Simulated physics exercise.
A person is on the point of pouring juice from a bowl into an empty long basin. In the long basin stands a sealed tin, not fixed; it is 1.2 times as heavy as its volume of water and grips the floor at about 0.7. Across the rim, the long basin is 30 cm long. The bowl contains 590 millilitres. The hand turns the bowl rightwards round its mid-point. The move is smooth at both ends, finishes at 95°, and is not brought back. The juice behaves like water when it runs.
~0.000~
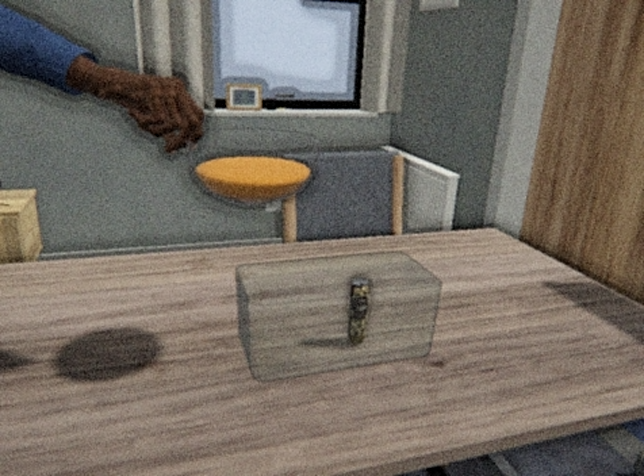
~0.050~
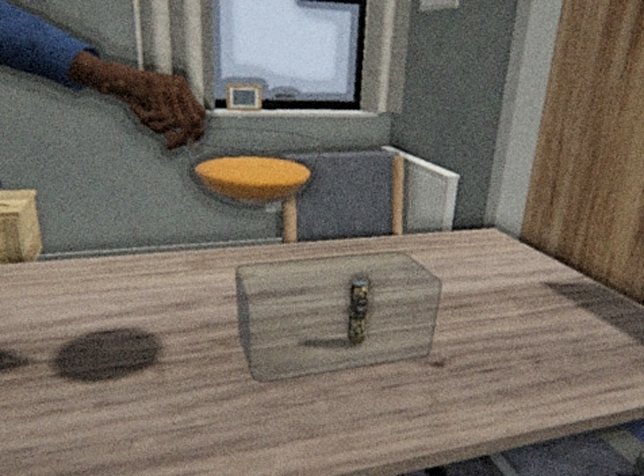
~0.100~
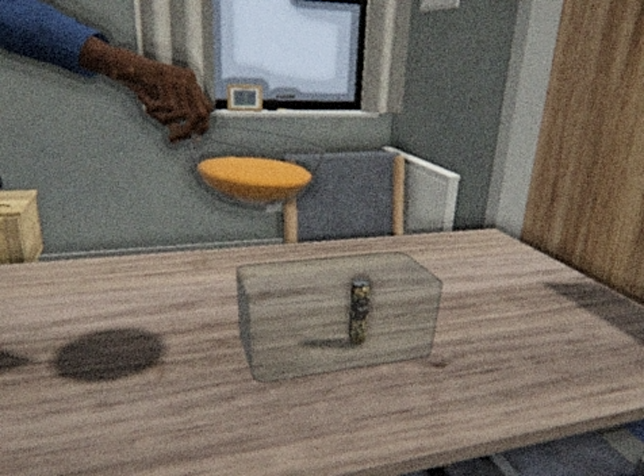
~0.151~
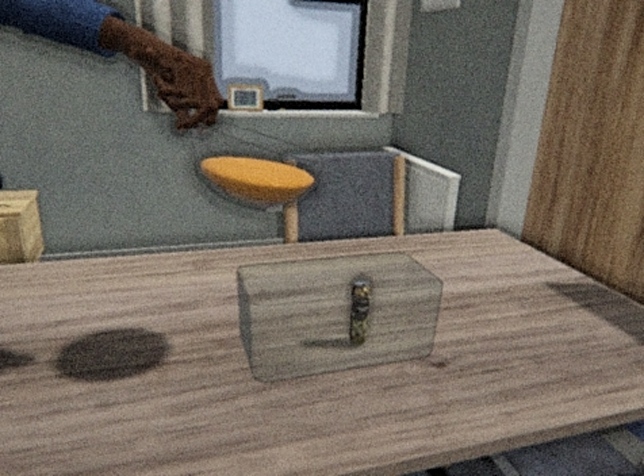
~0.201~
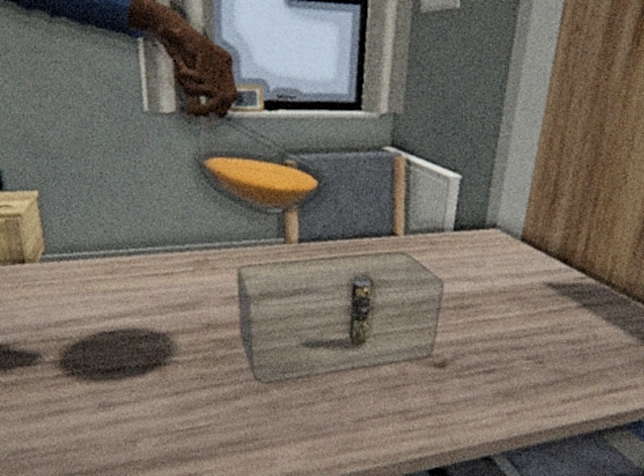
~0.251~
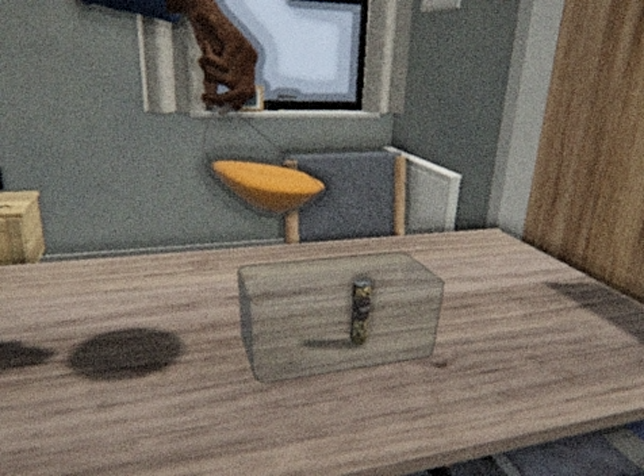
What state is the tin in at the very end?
The tin is on its side.
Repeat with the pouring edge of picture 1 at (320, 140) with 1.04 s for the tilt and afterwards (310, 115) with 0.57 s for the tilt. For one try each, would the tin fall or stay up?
Run one: It does not tip. Run two: It tumbles.
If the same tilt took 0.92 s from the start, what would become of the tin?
The tin keeps standing.
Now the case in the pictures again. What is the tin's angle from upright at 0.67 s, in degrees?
Tilt: Around 10°.
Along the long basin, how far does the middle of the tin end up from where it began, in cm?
Roughly 6.0 cm.
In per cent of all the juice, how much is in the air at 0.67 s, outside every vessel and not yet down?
About 6 % of the total.
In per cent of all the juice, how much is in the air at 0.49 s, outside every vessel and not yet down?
Near 56 per cent of it all.
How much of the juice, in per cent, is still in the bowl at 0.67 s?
Share remaining: Approx. 2 %.
By 0.49 s the tilt is 92° and 14 per cent is still to pour; the tin stands where it began.
By 0.67 s the tilt is 95° and 2 per cent is still to pour; the tin leans 8°.
By 0.85 s the tilt is 95° and 0 per cent is still to pour; the tin stands 1 cm from where it began.
By 1.05 s the tilt is 95° and 0 per cent is still to pour; the tin leans 33°.
At rest the tin lies on its side.
